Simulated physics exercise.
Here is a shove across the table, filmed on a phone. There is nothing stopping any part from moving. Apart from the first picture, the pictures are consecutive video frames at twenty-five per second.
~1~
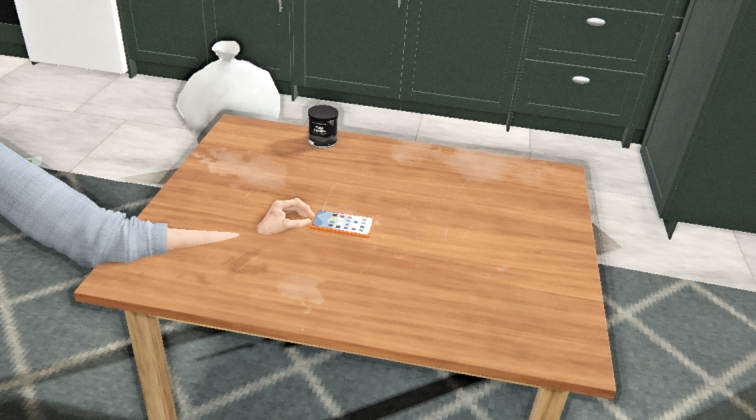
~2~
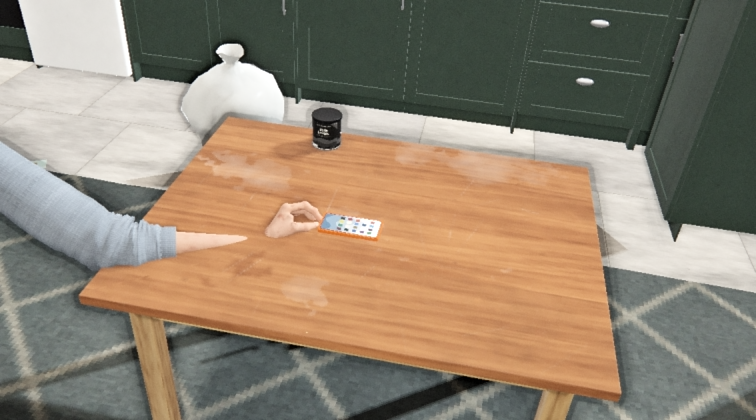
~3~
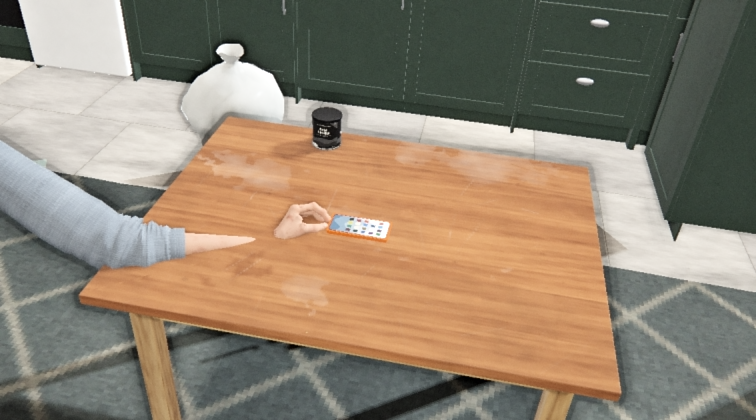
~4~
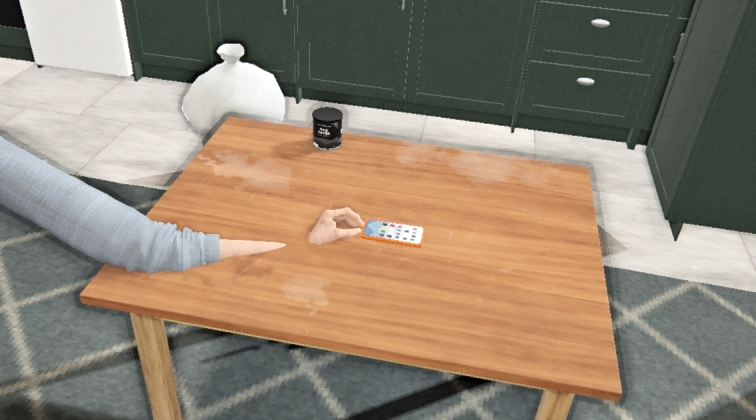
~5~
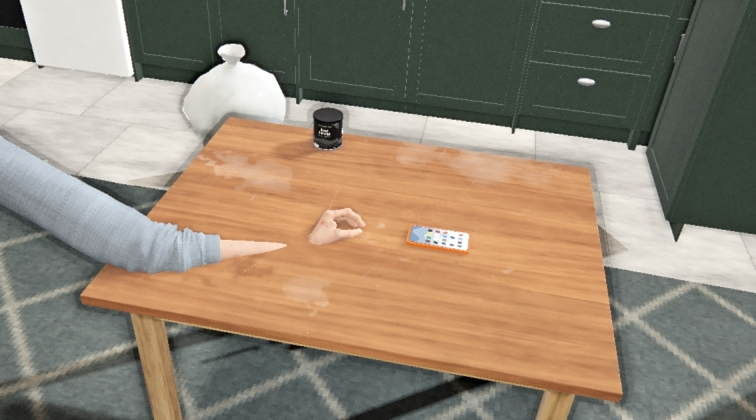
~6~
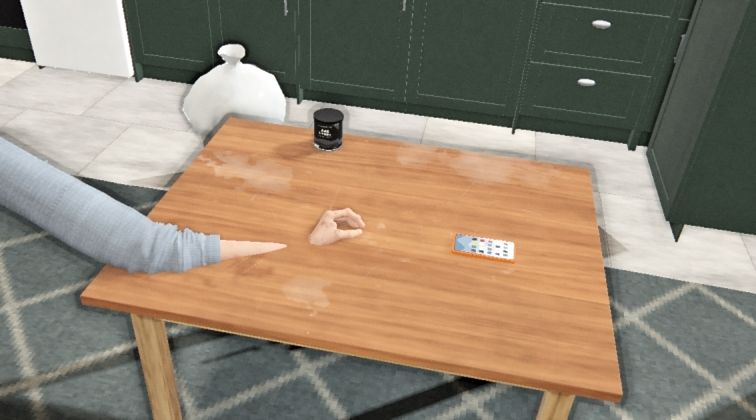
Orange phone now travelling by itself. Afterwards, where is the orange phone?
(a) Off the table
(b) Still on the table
Option a: Off the table.
Then, 0.20 s after the last picture, orange phone now off the table.
Then, 0.50 s after the last picture, things are still on the move.
By the end, off the table, orange phone.
